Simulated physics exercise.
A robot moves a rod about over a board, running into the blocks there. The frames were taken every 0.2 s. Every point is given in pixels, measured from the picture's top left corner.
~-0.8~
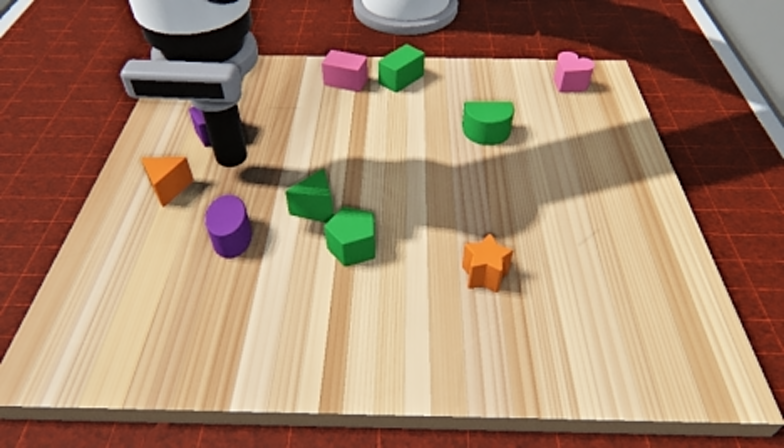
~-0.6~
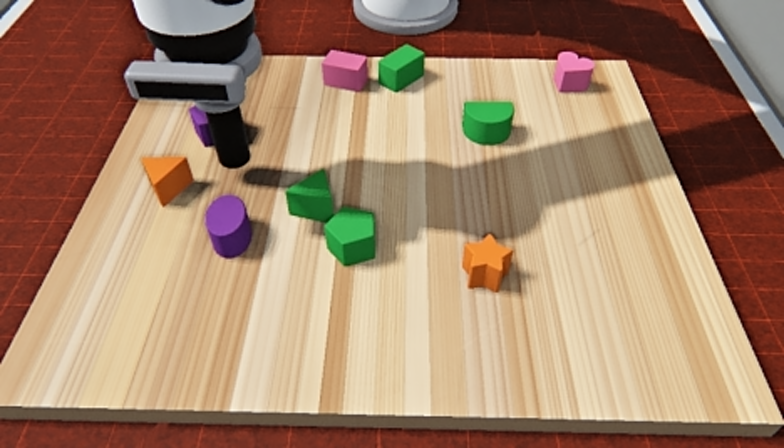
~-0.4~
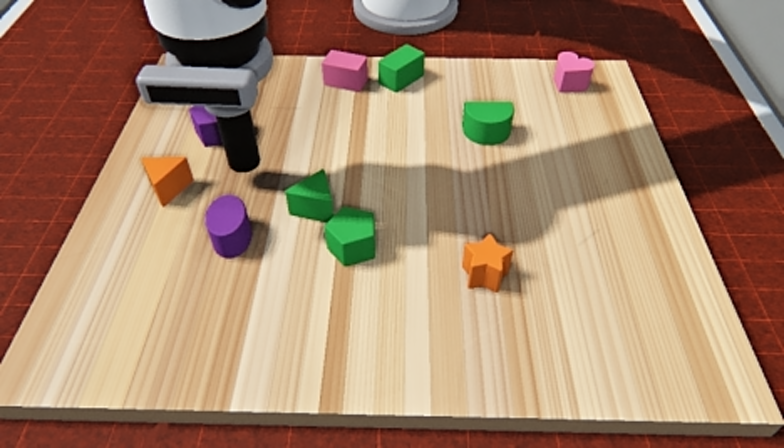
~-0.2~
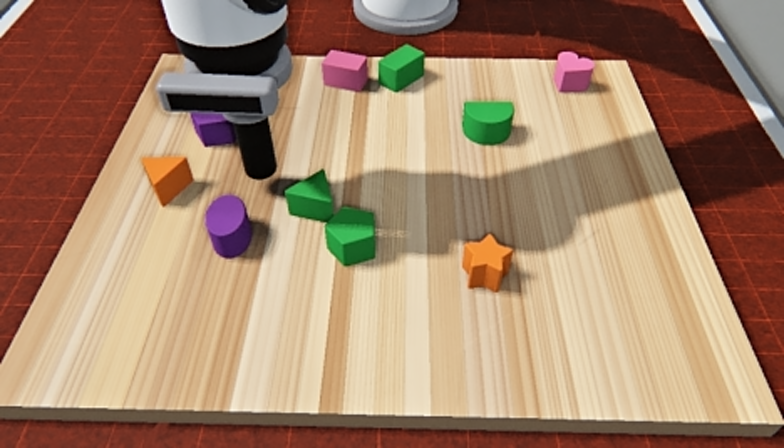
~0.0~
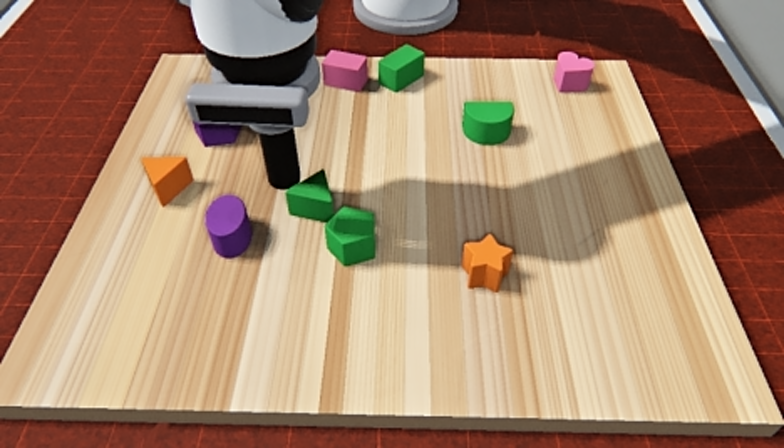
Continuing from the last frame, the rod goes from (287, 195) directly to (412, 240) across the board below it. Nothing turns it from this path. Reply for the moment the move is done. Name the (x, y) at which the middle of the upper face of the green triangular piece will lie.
At pixel (444, 230).
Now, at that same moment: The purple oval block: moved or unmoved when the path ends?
It holds its position.
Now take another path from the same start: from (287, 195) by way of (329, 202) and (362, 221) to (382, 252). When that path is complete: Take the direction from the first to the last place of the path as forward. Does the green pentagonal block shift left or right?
Side: Right.
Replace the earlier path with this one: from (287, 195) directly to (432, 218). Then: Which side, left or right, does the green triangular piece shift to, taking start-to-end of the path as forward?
That block drifts right.
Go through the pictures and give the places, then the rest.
In the first frame, rod's lower end (232, 159); purple oval block (225, 214); green triangular piece (313, 186); green pentagonal block (352, 224); orange star-shaped block (489, 252).
In the second frame, rod (235, 160); blocks still.
In the third frame, rod (245, 164); blocks still.
In the fourth frame, rod (261, 171); blocks still.
In the fifth frame, rod (285, 180); purple oval block (225, 214); green triangular piece (313, 186); green pentagonal block (352, 224); orange star-shaped block (489, 252).
What follows on the original path. One third of the way, rod (326, 195); green triangular piece (352, 197), turned 15° anticlockwise; green pentagonal block (354, 227).
Two thirds of the way, rod (369, 210); green triangular piece (399, 214); green pentagonal block (356, 233).
At the end, rod (413, 226); purple oval block still; green triangular piece (444, 230); green pentagonal block (356, 233), turned 10° clockwise; orange star-shaped block (493, 253).
